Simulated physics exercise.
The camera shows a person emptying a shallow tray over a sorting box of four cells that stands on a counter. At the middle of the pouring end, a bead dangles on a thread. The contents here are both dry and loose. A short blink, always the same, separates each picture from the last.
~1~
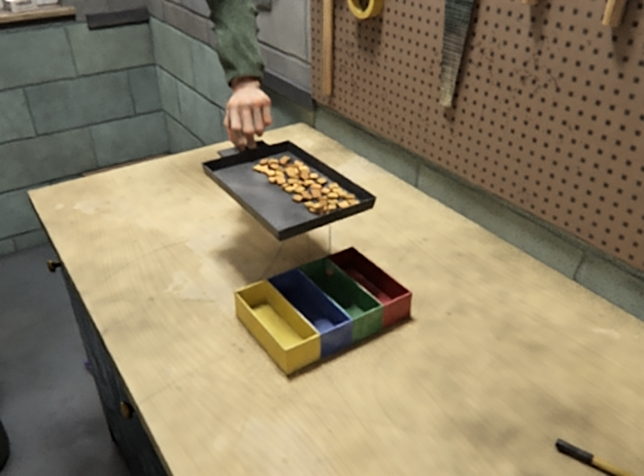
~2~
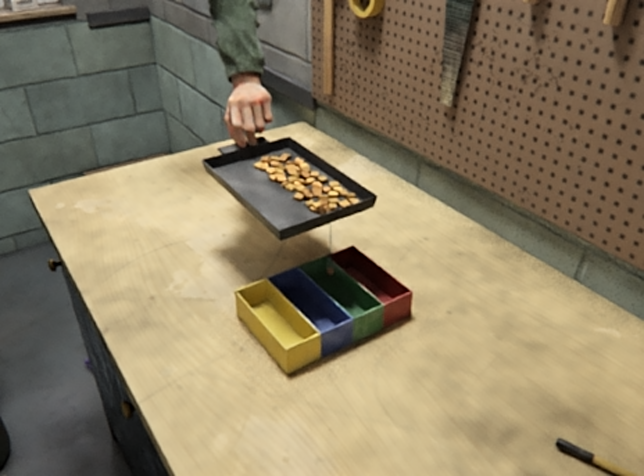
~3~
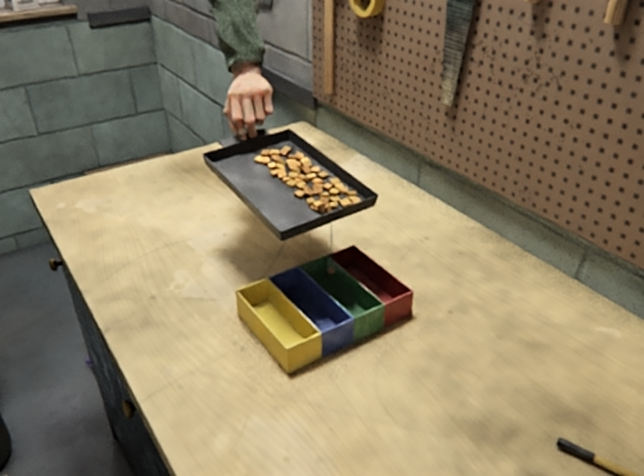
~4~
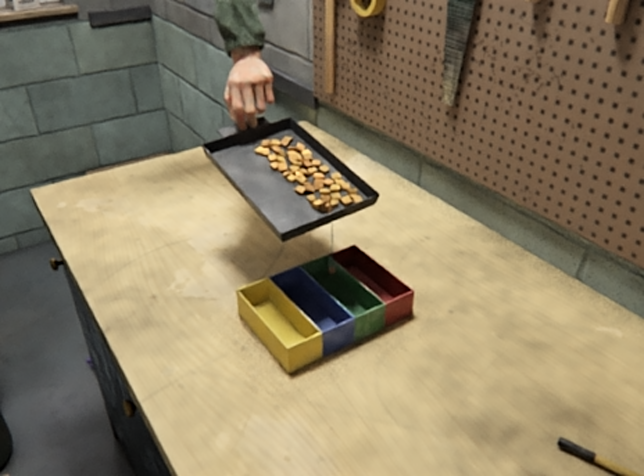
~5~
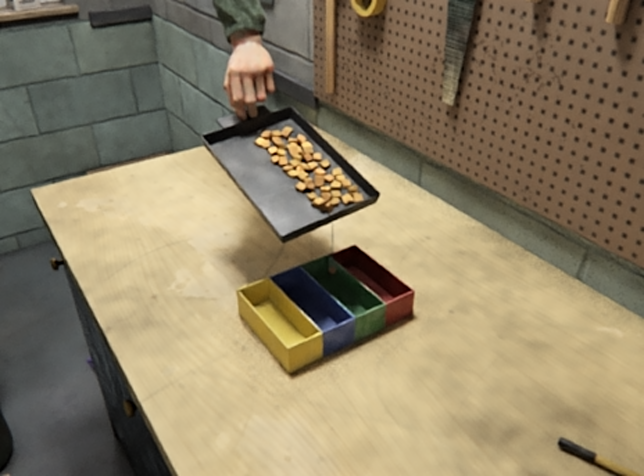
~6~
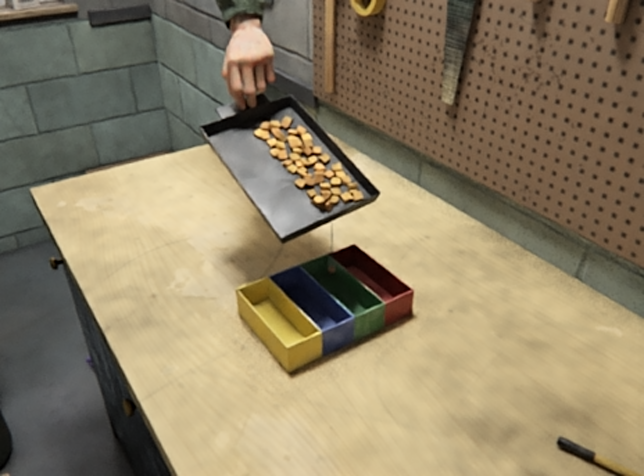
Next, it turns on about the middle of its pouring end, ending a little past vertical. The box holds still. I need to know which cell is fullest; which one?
That is the blue cell.
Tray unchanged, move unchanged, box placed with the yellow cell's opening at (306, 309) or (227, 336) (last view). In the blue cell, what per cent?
Roughly 30 per cent, then roughly 0 per cent.
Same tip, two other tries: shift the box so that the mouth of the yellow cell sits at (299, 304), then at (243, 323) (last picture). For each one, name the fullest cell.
Yellow first, that green cell second.
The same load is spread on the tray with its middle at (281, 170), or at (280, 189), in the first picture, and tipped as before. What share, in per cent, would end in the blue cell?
Respectively 50 and 40 in a hundred.
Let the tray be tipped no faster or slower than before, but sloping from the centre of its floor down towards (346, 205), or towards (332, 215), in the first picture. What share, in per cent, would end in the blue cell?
In order: About 0, then 0 percent.
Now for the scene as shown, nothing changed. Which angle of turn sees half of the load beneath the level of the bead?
A tilt of roughly 115°.
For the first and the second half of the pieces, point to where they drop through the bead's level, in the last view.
Initially about (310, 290); subsequently about (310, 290).
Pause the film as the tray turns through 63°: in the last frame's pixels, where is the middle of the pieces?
The load is centred around (311, 212).
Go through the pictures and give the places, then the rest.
The first frame shows corners of the pouring end at (280, 228) and (373, 197), level; middle of the load at (302, 184), cereal squares; bead on its thread at (330, 272); yellow cell at (303, 352); blue cell at (336, 337); green cell at (367, 322); red cell at (397, 308).
The second frame shows corners of the pouring end at (280, 228) and (374, 195), level; middle of the load at (303, 182).
The third frame shows corners of the pouring end at (281, 229) and (375, 194), tipped barely, lowest at the left corner; middle of the load at (304, 178).
The fourth frame shows corners of the pouring end at (282, 231) and (376, 193), tipped a little, lowest at the left corner; middle of the load at (305, 173).
The fifth frame shows corners of the pouring end at (283, 233) and (377, 193), tipped a little, lowest at the left corner; middle of the load at (305, 168).
The sixth frame shows corners of the pouring end at (283, 234) and (377, 192), tipped clearly, lowest at the left corner; middle of the load at (305, 162); yellow cell at (305, 349); blue cell at (338, 334); green cell at (369, 320); red cell at (399, 306).
Soon, tray tipped steeply; all on the tray.
A while on, tray tipped past a quarter turn; about two thirds on the tray; about a quarter in the blue cell; a small part in the yellow cell; a stray few falling or outside the box.
Towards the end, tray tipped past a quarter turn; about two thirds in the blue cell; about a quarter in the yellow cell; about a quarter in the green cell.
Finally, tray tipped past a quarter turn; about two thirds in the blue cell; about a quarter in the yellow cell; about a quarter in the green cell; none in the red cell.
